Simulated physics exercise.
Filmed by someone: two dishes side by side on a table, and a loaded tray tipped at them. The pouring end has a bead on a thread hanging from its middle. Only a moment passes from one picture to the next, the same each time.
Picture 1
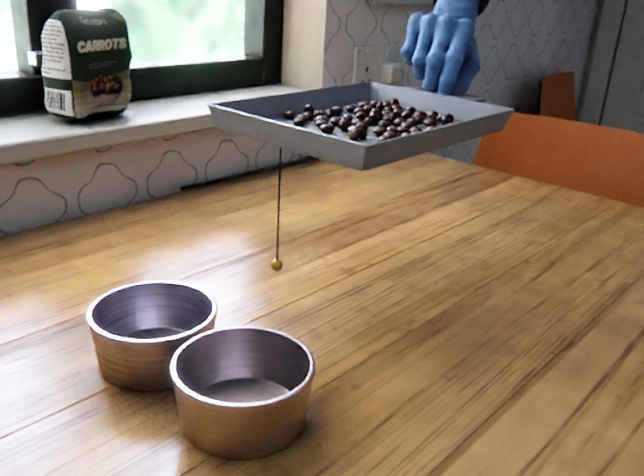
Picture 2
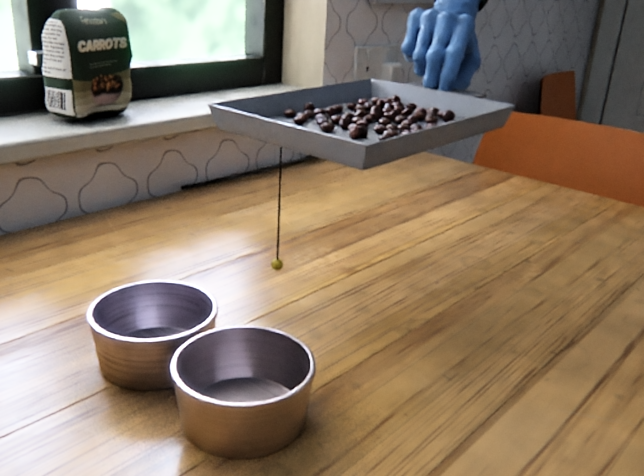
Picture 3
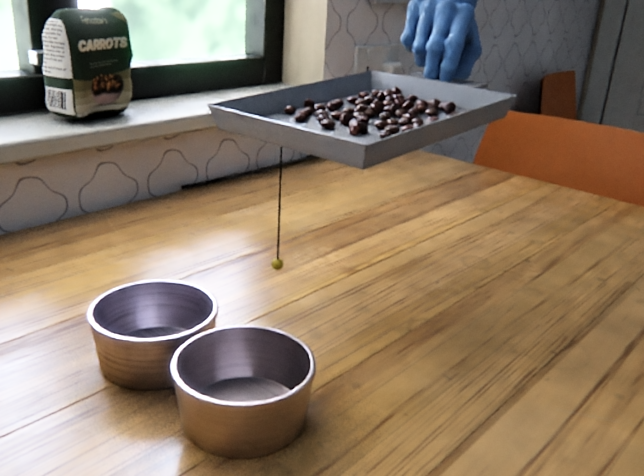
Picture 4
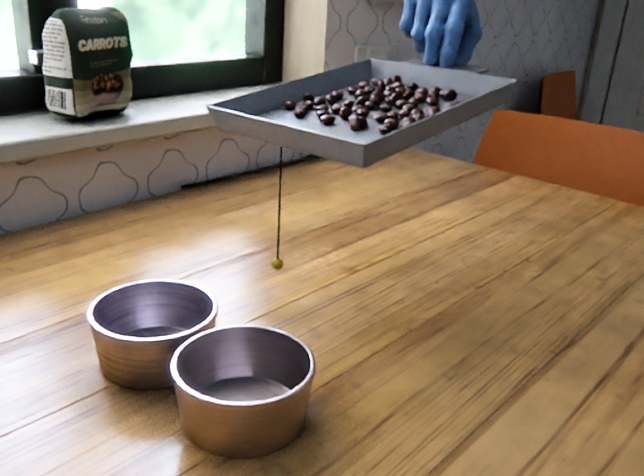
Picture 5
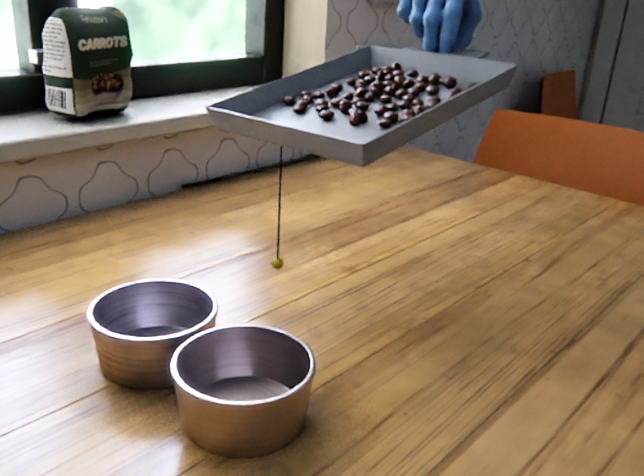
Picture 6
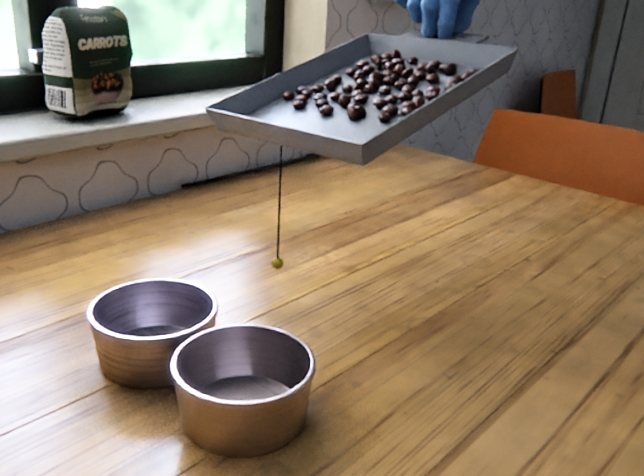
We see a blue-gloved hand at the far side of a gray tray of small dark brown pieces, above a wooden table with two round metal dishes; the tray gradually tilts toward the viewer while the hanging bead stays still.
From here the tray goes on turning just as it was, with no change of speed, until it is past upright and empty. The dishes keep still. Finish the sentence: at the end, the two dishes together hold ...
... less than half of the load.
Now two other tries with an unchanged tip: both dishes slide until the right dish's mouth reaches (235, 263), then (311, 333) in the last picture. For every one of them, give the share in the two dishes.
It would be near 40 per cent first and near 70 per cent second.
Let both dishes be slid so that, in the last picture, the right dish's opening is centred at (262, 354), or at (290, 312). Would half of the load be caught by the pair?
Result, first setup: The minor share; second setup: The bulk.
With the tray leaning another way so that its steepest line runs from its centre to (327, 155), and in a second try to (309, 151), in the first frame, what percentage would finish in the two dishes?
About 0 % and 10 %.
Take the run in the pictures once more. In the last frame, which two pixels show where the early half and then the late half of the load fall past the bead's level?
I'd say around (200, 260) at first, then around (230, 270).
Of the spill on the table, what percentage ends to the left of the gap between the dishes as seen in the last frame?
Roughly 40 %.
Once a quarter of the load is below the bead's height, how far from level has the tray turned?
100°.
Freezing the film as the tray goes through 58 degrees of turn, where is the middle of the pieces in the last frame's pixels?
In the last view, the load is centred close to (267, 125).
Just after the last frame, tray tipped steeply; almost all on the tray; about a tenth in the air.
A moment on, tray tipped right over; roughly two thirds on the tray; just a few in the left dish; about a tenth outside both; about a tenth in the air.
Further on, tray tipped past a quarter turn; just a few in the right dish; about a tenth in the left dish; the larger part outside both.
When it is over, tray tipped past a quarter turn; just a few in the right dish; about a tenth in the left dish; the larger part outside both.
